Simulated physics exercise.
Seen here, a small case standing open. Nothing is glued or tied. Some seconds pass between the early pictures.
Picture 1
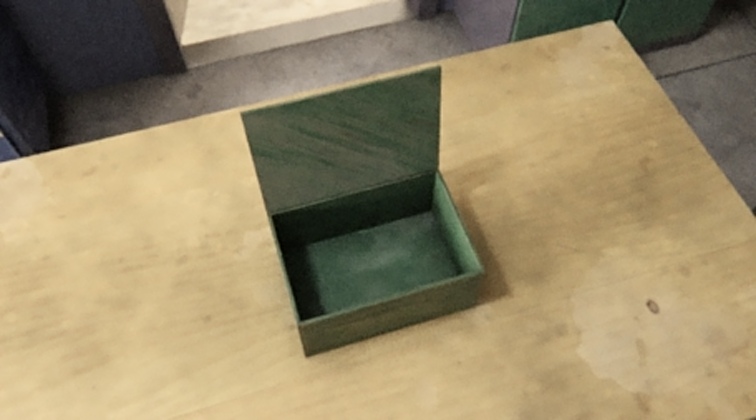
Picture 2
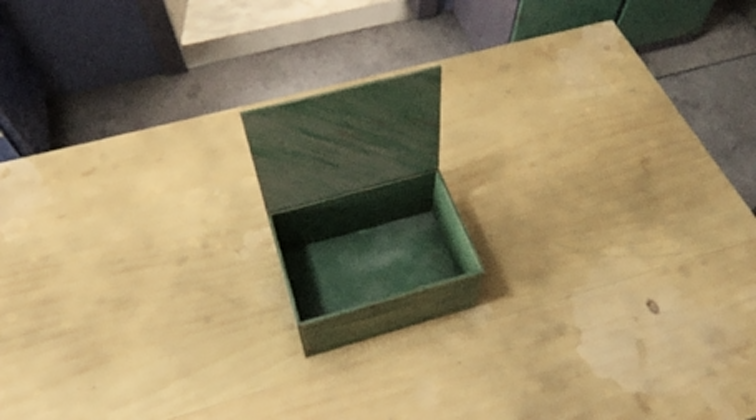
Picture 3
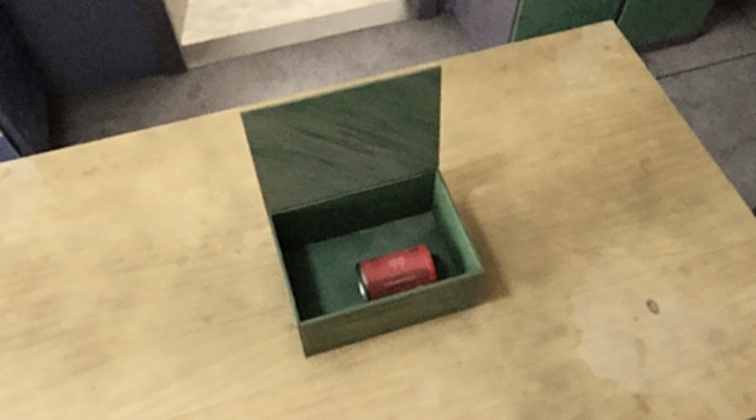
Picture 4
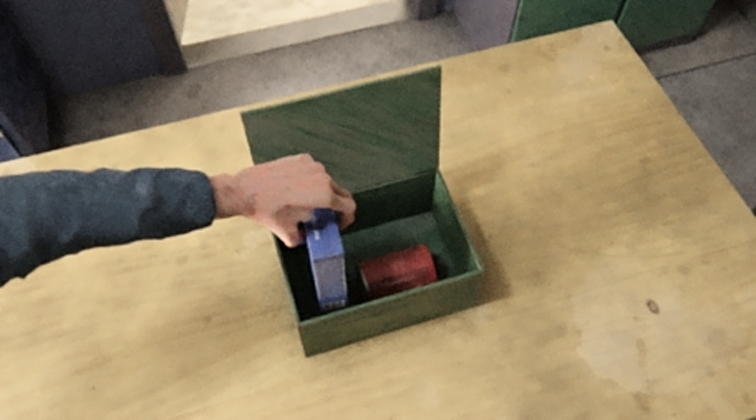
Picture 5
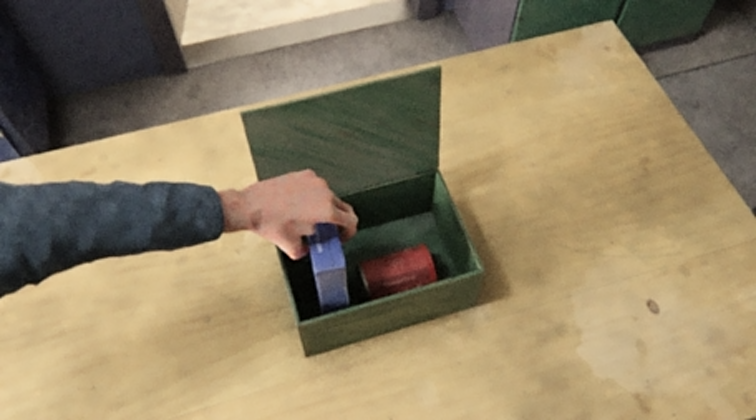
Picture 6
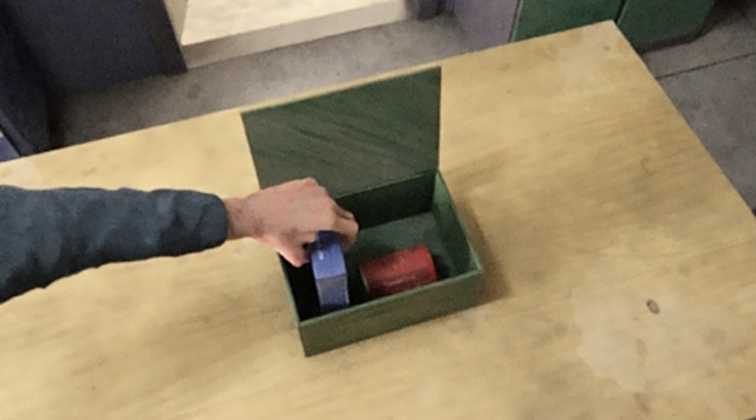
On a wooden table, an open green box sits empty, then holds a red tin as a hand lowers in a blue packet.
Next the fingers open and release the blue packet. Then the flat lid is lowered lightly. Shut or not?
It stays ajar.
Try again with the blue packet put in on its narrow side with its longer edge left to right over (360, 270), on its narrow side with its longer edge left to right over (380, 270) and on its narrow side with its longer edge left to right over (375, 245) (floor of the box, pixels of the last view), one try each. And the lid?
First try: It sits on the rim; second try: It sits on the rim; third try: It shuts flat.
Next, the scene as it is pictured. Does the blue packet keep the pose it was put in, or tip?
It keeps its pose.
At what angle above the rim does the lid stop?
About 50°.
Then, 1.10 s after the last picture, lid starting down.
Then, 1.40 s after the last picture, lid 73° above the rim.
Then, 1.60 s after the last picture, lid 57° above the rim.
At rest, lid 52° above the rim; both in place. Seen from the same camera at the end, blue packet near (328, 273).
